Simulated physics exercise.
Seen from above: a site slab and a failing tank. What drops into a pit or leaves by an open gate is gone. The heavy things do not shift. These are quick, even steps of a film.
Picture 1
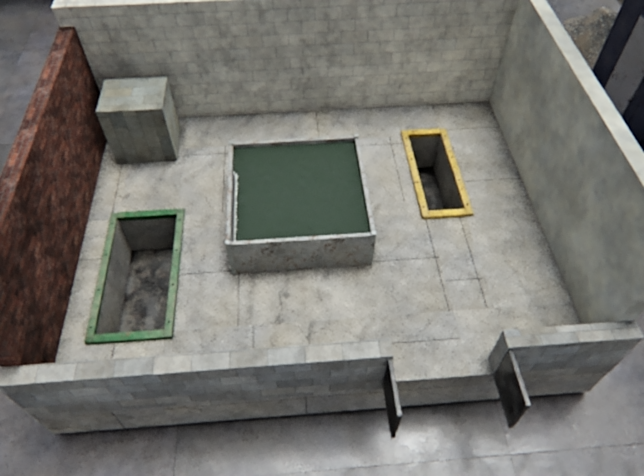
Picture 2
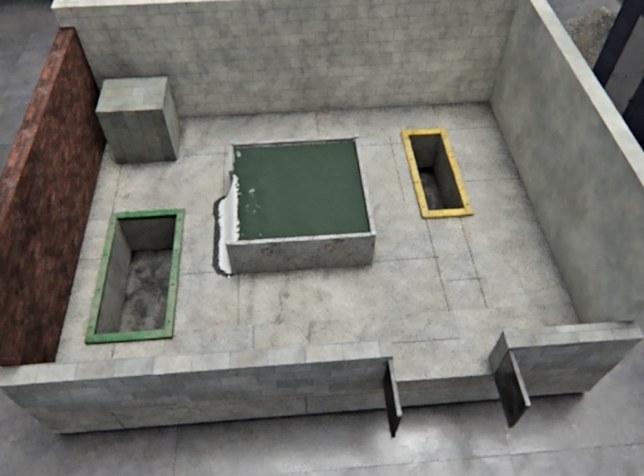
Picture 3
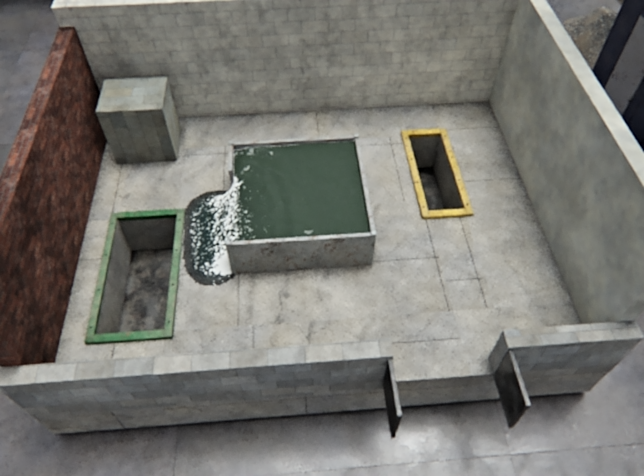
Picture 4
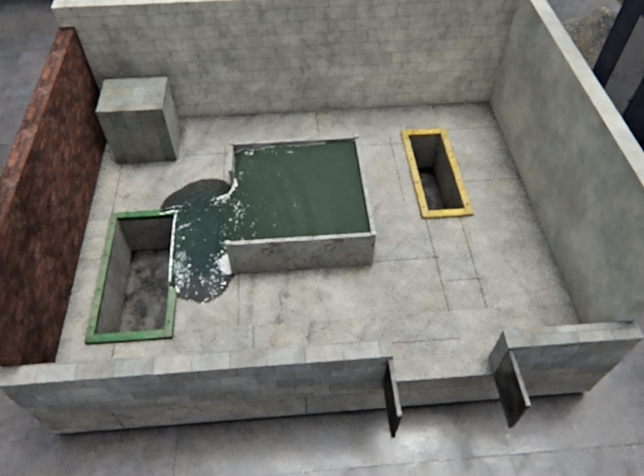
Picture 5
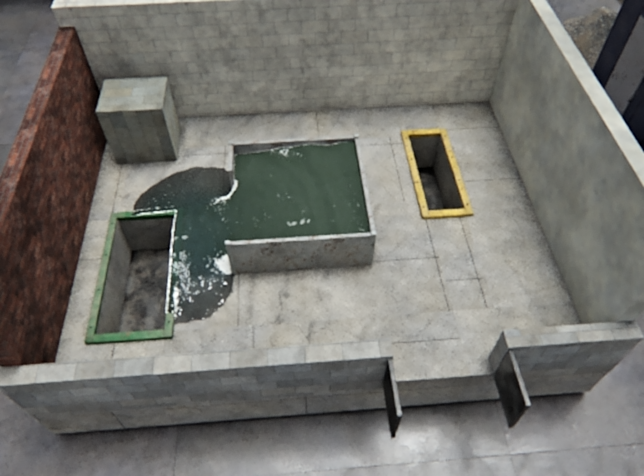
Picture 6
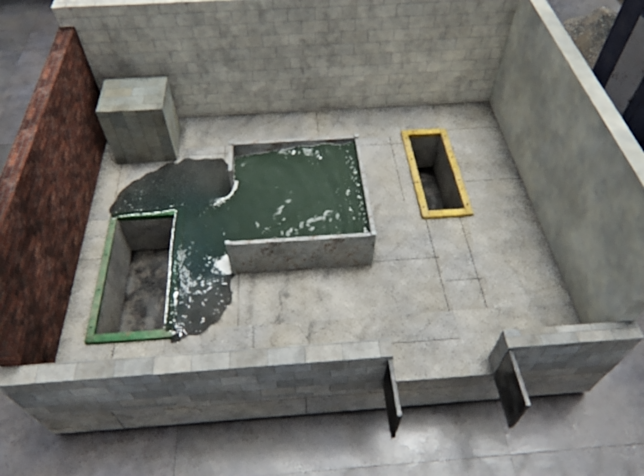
Dark green water pours from the left side of a square tank at the middle of a grey, walled concrete slab seen from above. A green-rimmed pit lies left, a yellow-rimmed pit right, with a grey block and reddish wall at left and an open gate in front. The water spreads leftward with white froth, reaches the green rim and widens along it, while the camera stays still.
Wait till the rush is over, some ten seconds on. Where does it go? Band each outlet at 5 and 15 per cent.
The gate takes not even 5 %; the yellow pit takes not even 5 %; the green pit takes above 15 %.
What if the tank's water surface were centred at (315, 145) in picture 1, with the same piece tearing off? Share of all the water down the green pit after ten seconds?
In per cent: Green 45.
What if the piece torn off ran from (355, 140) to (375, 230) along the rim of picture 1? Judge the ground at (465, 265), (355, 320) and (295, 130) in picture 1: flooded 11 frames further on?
In that order: Under water, not flooded, not flooded.
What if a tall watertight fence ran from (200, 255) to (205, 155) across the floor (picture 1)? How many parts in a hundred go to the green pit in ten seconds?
In per cent: Green 30.
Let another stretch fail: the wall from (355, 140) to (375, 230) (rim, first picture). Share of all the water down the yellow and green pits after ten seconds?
Per cent: Yellow 40, green 2.
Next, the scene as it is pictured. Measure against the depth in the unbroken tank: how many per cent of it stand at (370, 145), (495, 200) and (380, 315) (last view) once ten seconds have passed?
Roughly 4, 0 and 4 per cent, in turn.
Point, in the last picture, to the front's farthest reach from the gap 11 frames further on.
I would point to (112, 123).
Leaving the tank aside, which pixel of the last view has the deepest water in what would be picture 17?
At about (222, 246).
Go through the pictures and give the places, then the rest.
The water tank at (298, 189) is whole and still, in the first frame.
Water pours out at (235, 224) and has run to (224, 200), in the second frame.
The front is at (199, 201), out from the gap at (235, 226), in the third frame.
The front is at (170, 203), out from the gap at (236, 227), in the fourth frame.
The front is at (145, 199), out from the gap at (236, 227), in the fifth frame.
Water pours out at (236, 227) and has run to (124, 195), in the sixth frame.
A moment on, water covers 15 % of the floor; the gate 0 %, the yellow pit 0 %, the green pit 19 %.
Next, water covers 20 % of the floor; the gate 0 %, the yellow pit 0 %, the green pit 35 %.
Then, water covers 25 % of the floor; the gate 0 %, the yellow pit 0 %, the green pit 48 %.
Later, water covers 40 % of the floor; the gate 0 %, the yellow pit 0 %, the green pit 59 %.
In the end, water covers 65 % of the floor; the gate 1 %, the yellow pit 0 %, the green pit 63 %.
